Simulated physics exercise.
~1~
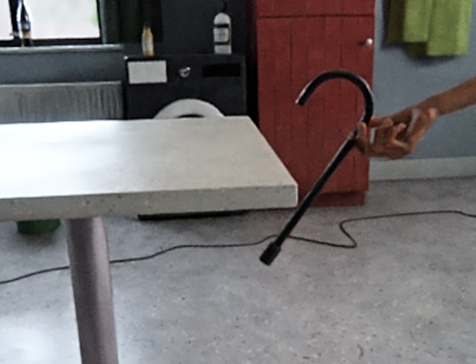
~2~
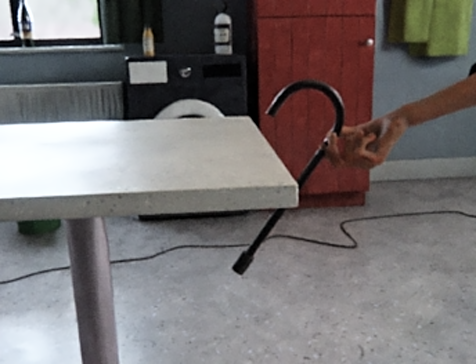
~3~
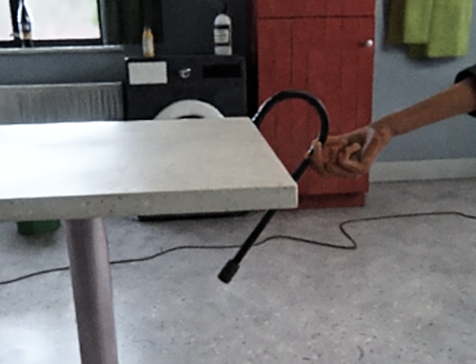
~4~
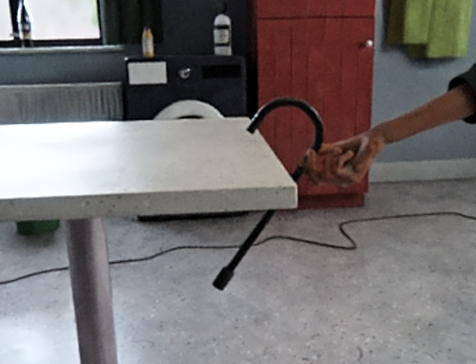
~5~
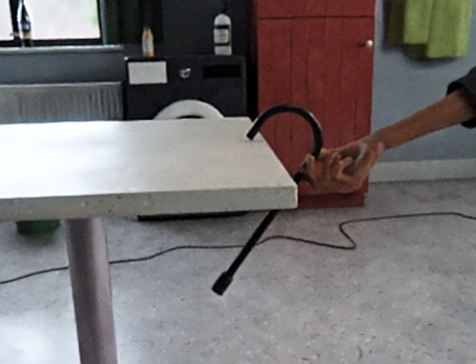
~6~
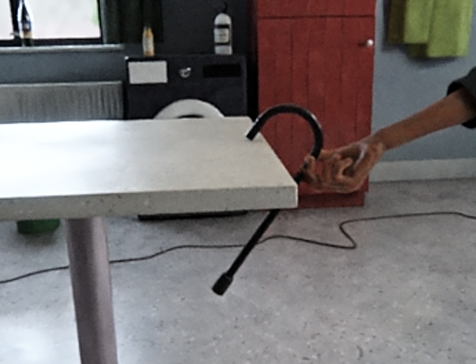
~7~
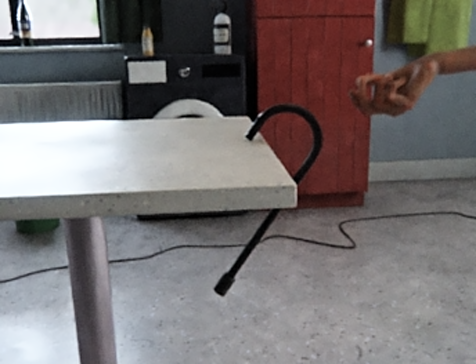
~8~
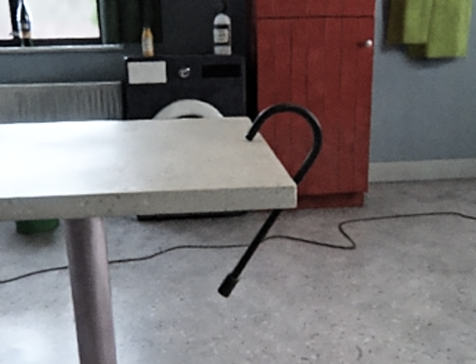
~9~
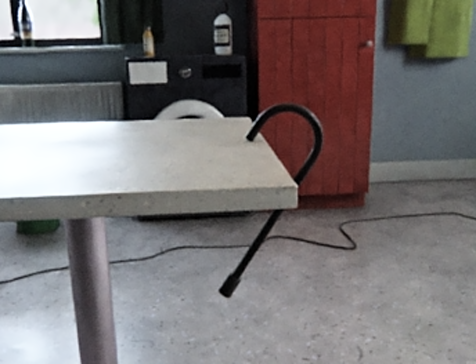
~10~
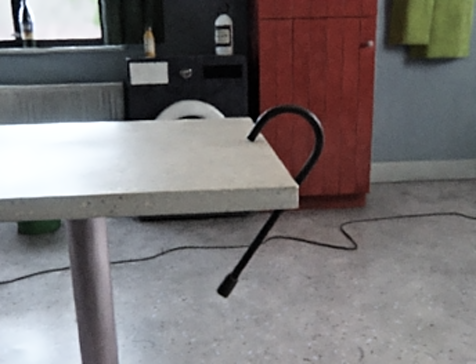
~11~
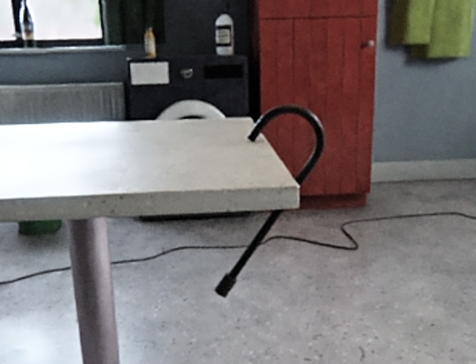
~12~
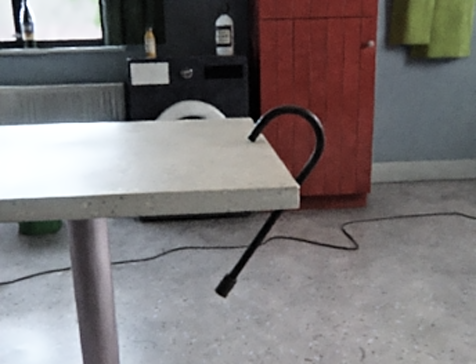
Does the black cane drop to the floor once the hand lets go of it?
No, the black cane stays hooked over the end of the table and hangs there after the hand draws back.
